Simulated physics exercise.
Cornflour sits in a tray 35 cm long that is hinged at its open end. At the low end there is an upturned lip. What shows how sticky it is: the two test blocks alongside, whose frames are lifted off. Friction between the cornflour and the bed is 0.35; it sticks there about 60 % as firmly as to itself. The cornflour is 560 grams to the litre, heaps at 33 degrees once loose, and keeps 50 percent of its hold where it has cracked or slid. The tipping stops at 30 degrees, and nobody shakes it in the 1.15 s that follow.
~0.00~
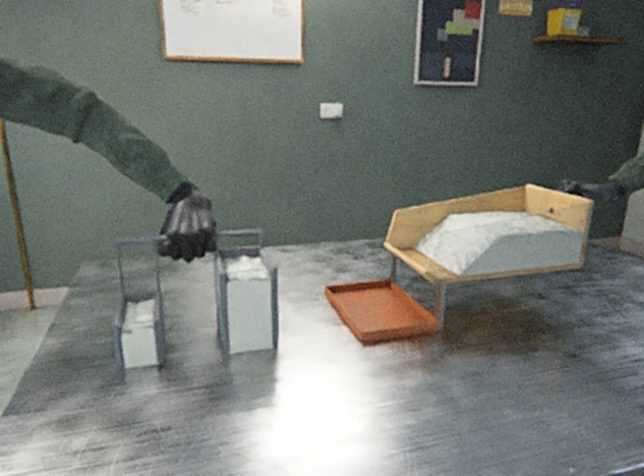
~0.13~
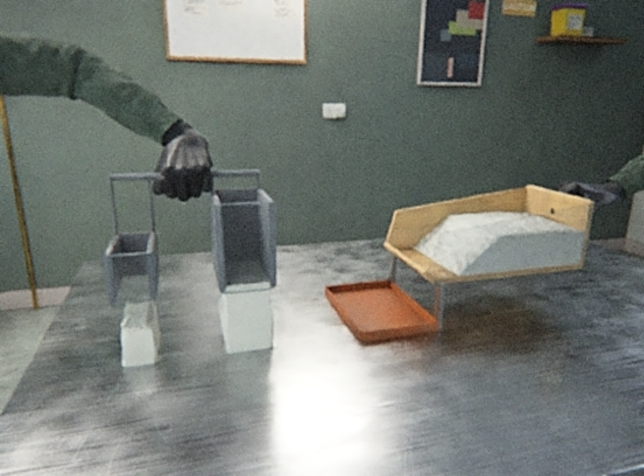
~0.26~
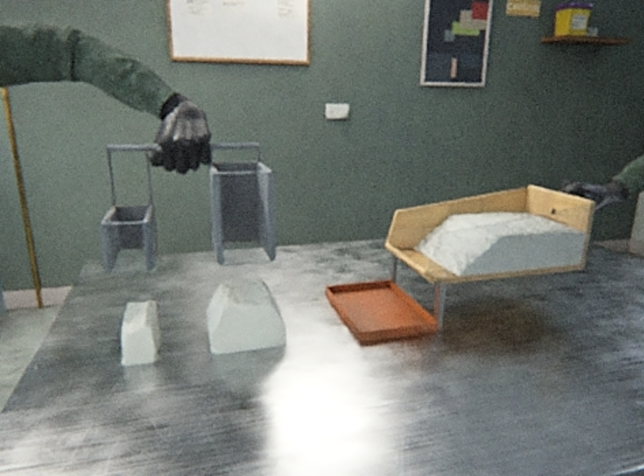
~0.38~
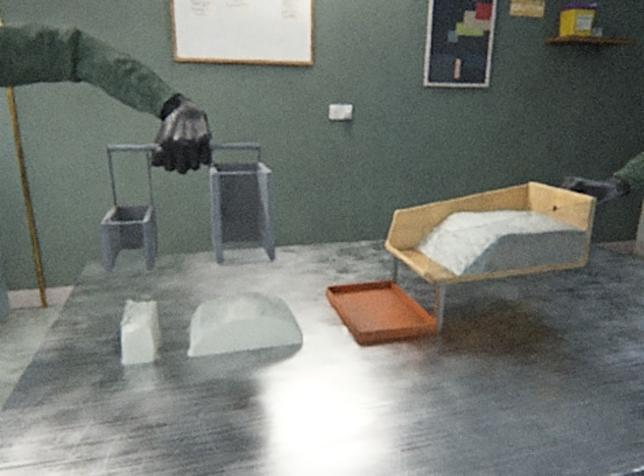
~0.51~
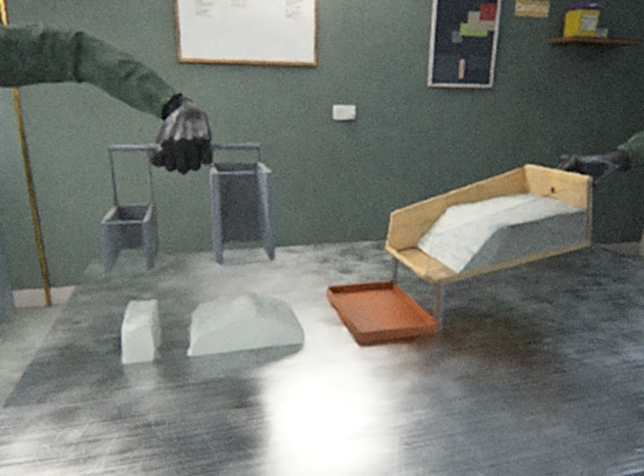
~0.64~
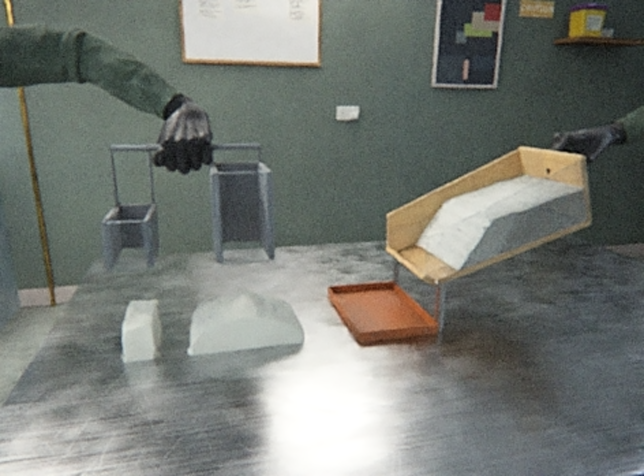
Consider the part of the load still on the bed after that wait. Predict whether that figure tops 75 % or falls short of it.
It falls short of 75 %.
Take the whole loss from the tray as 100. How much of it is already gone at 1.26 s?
40 per cent.
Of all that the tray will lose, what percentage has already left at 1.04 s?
Reading: Approx. 0 per cent.
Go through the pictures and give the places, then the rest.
Top of the high end at (589, 203), tilt 0 degrees; front end of the cornflour at (461, 273); test blocks 6.8 cm, 14 cm high (left to right), in the first picture.
Top of the high end at (590, 204), tilt 0 degrees; front end of the cornflour at (460, 273); test blocks 6.7 cm, 13 cm high (left to right), in the second picture.
Top of the high end at (591, 204), tilt 0 degrees; front end of the cornflour at (460, 274); test blocks 6.7 cm, 9.1 cm high (left to right), in the third picture.
Top of the high end at (591, 200), tilt 2 degrees; front end of the cornflour at (460, 274); test blocks 6.7 cm, 6.7 cm high (left to right), in the fourth picture.
Top of the high end at (588, 180), tilt 9 degrees; front end of the cornflour at (460, 273); test blocks 6.7 cm, 6.6 cm high (left to right), in the fifth picture.
Top of the high end at (581, 159), tilt 17 degrees; front end of the cornflour at (460, 270); test blocks 6.7 cm, 6.6 cm high (left to right), in the sixth picture.
By 0.82 s, the tilt is 28 degrees and 100 % is on the bed.
By 1.04 s, the tilt is 30 degrees and 100 % is on the bed.
By 1.26 s, the tilt is 30 degrees and 86 % is on the bed.
By 1.48 s, the tilt is 30 degrees and 68 % is on the bed.
By 2.06 s, at the end, the tilt is 30 degrees and 62 % is on the bed.
